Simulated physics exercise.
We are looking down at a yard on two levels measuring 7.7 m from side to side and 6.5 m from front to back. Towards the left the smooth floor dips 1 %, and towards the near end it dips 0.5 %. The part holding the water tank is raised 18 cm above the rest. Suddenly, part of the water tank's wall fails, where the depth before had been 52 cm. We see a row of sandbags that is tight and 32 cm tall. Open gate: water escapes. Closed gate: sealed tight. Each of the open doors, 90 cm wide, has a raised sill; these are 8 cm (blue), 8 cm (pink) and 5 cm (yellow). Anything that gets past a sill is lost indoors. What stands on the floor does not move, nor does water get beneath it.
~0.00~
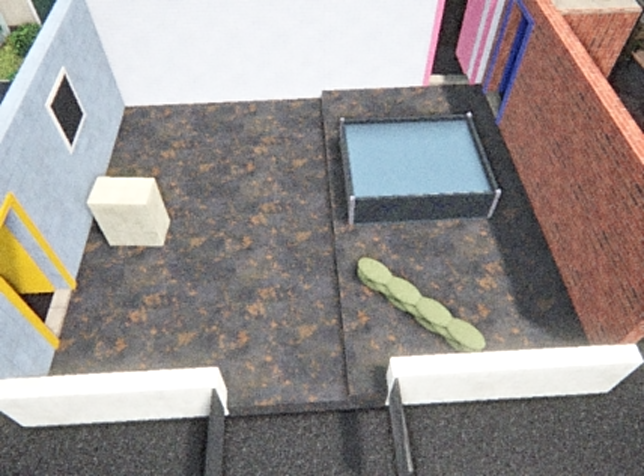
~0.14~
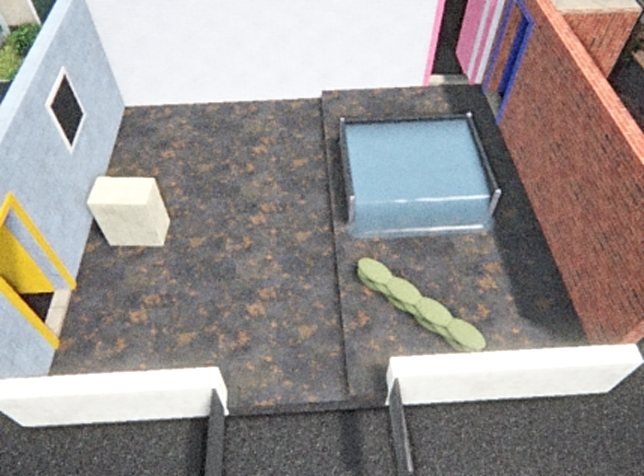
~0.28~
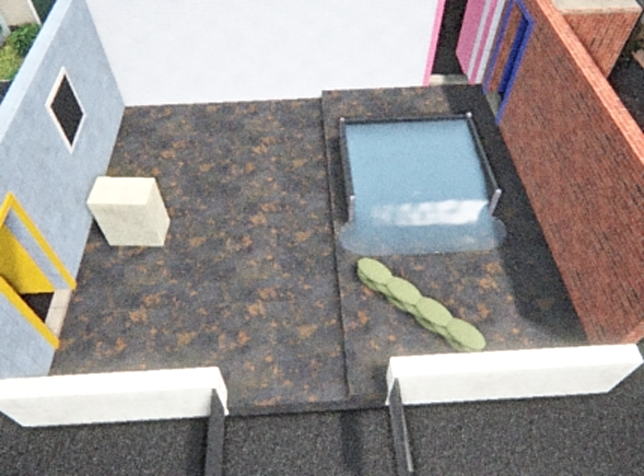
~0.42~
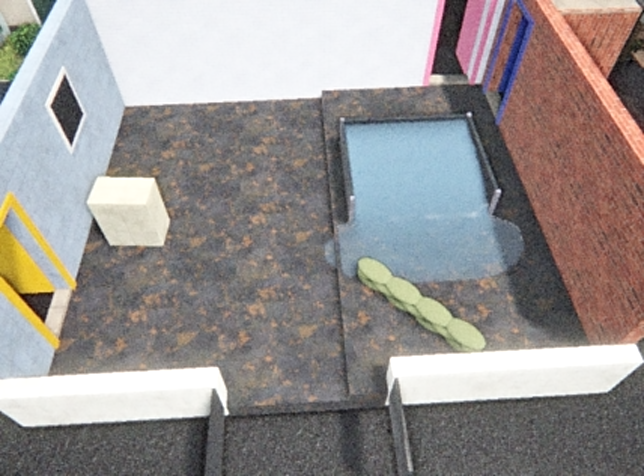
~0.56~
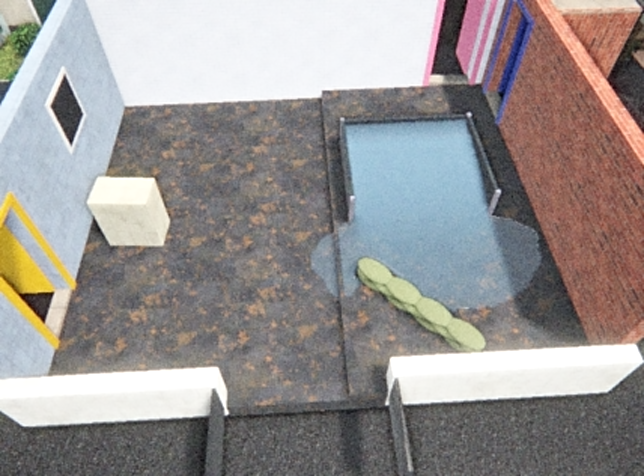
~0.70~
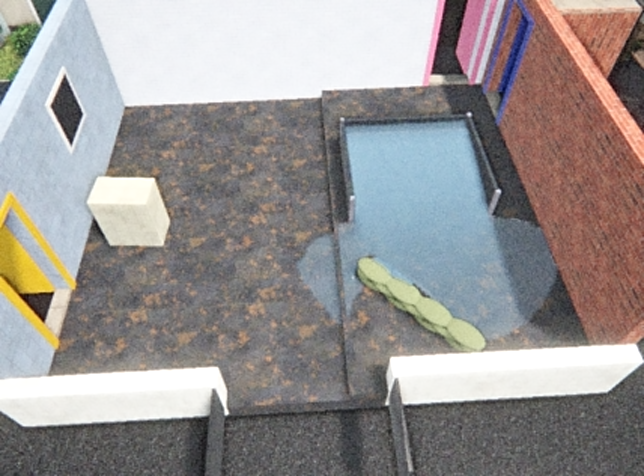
Water sits still in a dark-walled tank on the raised right side of a walled yard, then pours out as the near wall gives way. It spreads forward in a rounded sheet, surrounds much of the green hedge-like row, and widens over the step and towards the brick wall.
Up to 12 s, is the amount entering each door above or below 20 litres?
Blue door: Below; pink door: Above; yellow door: Above.
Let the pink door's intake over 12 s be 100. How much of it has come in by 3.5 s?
About 0 per cent.
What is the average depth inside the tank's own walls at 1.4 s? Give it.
27 cm.
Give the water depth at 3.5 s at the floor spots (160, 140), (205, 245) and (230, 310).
Spot by spot: Some 0, 1, then 2 cm.
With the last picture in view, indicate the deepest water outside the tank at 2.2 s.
You'll find it around (589, 363).
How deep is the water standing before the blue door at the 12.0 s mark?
About 3.0 cm.
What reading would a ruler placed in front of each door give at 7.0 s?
In cm: Blue 6, pink 14, yellow 10.
After 1.4 s water covers 20 % of the floor and is deepest (36 cm) near (525, 366); blue door not reached, pink door not reached, yellow door not reached.
After 2.2 s water covers 30 % of the floor and is deepest (51 cm) near (589, 363); blue door not reached, pink door not reached, yellow door not reached.
After 3.5 s water covers 45 % of the floor and is deepest (31 cm) near (499, 368); blue door not reached, pink door not reached, yellow door not reached.
After 7.0 s water covers 65 % of the floor and is deepest (16 cm) near (477, 87); blue door 6 cm at the sill, 0 L in, pink door 14 cm at the sill, 95 L in, yellow door 10 cm at the sill, 25 L in.
After 12.0 s water covers 85 % of the floor and is deepest (14 cm) near (589, 363); blue door 3 cm at the sill, 2 L in, pink door 3 cm at the sill, 112 L in, yellow door 7 cm at the sill, 68 L in.
